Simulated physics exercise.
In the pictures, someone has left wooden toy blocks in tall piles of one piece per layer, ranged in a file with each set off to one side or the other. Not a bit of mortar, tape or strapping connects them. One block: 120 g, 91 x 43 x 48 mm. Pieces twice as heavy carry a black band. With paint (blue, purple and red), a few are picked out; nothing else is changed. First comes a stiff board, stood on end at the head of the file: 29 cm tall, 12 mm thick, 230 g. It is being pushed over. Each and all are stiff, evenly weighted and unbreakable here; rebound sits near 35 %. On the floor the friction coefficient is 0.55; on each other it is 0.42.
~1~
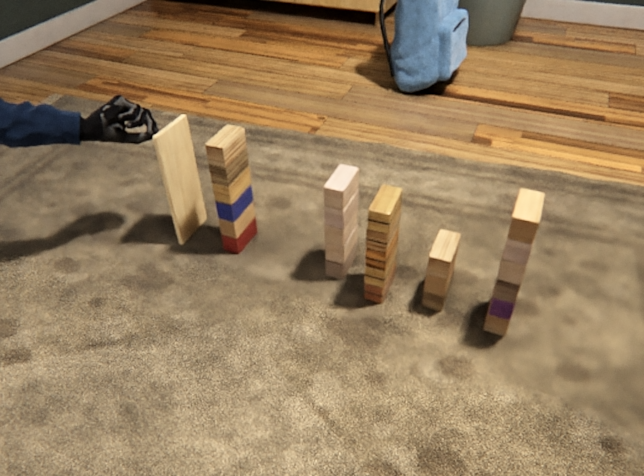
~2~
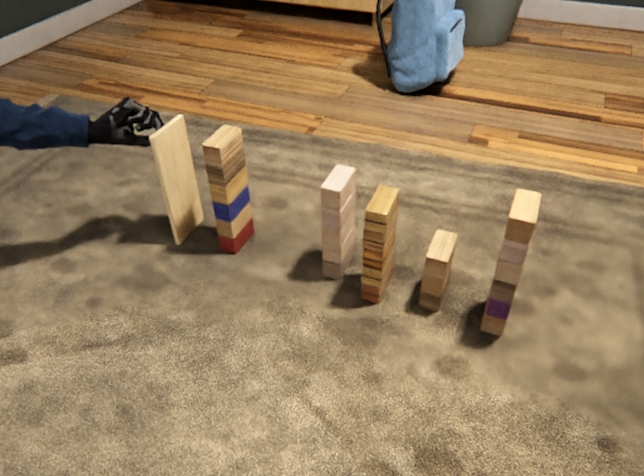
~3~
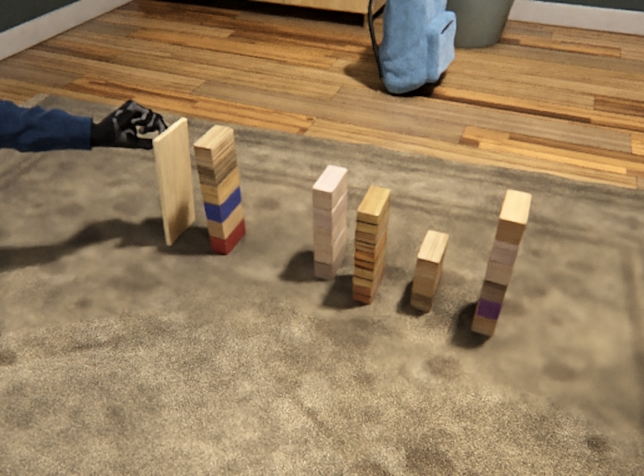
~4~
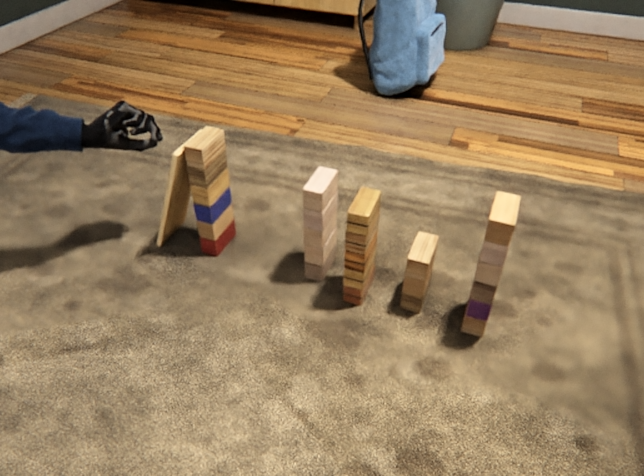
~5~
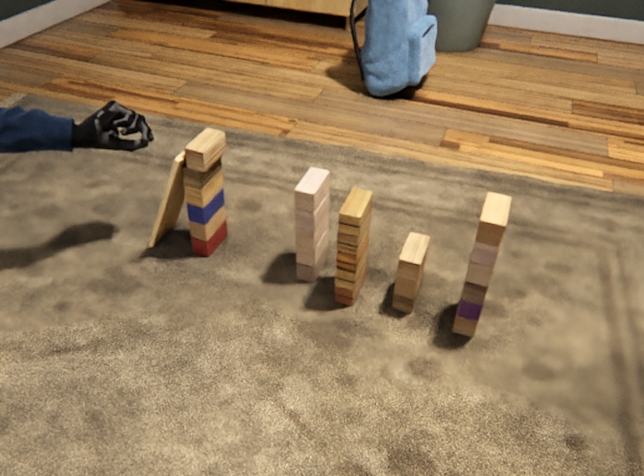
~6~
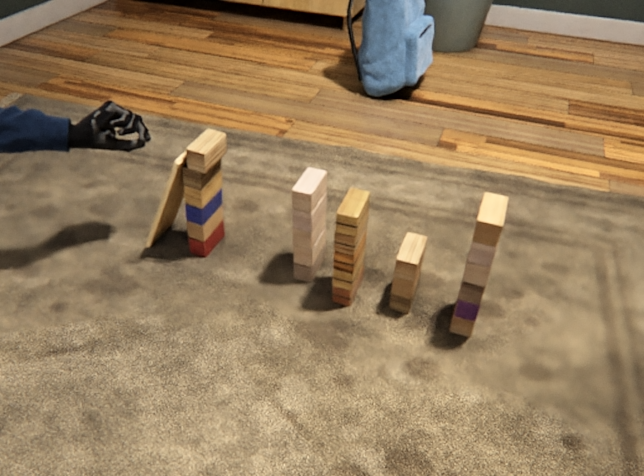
A gloved hand pushes a wooden board, which tilts right and leans against a block stack.
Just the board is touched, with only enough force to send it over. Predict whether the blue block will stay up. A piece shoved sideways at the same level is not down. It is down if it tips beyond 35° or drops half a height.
Prediction: It will not.
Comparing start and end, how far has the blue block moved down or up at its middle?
Its middle ends around 10 cm lower.
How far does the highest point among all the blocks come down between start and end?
Drop: Around 16 cm.
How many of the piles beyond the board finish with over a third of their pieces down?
That comes to 5.
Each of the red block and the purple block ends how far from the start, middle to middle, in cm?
Roughly red 0, purple 14.
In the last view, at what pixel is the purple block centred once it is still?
I'd point at about (534, 329).
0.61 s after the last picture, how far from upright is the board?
It's tipped some 70 degrees away from upright by then.
Then, 0.61 s on from the sixth picture, board 71° from upright; 6 of the 25 blocks down; blue block on its side.
Then, 1.33 s on from the sixth picture, board 90° from upright; 17 of the 25 blocks down; blue block on its side; purple block tipped 26°.
Finally, board 90° from upright; 22 of the 25 blocks down; blue block on its side; purple block on its side; red block unmoved. Seen by the last camera, middles, blue block near (250, 248), purple block near (534, 329).
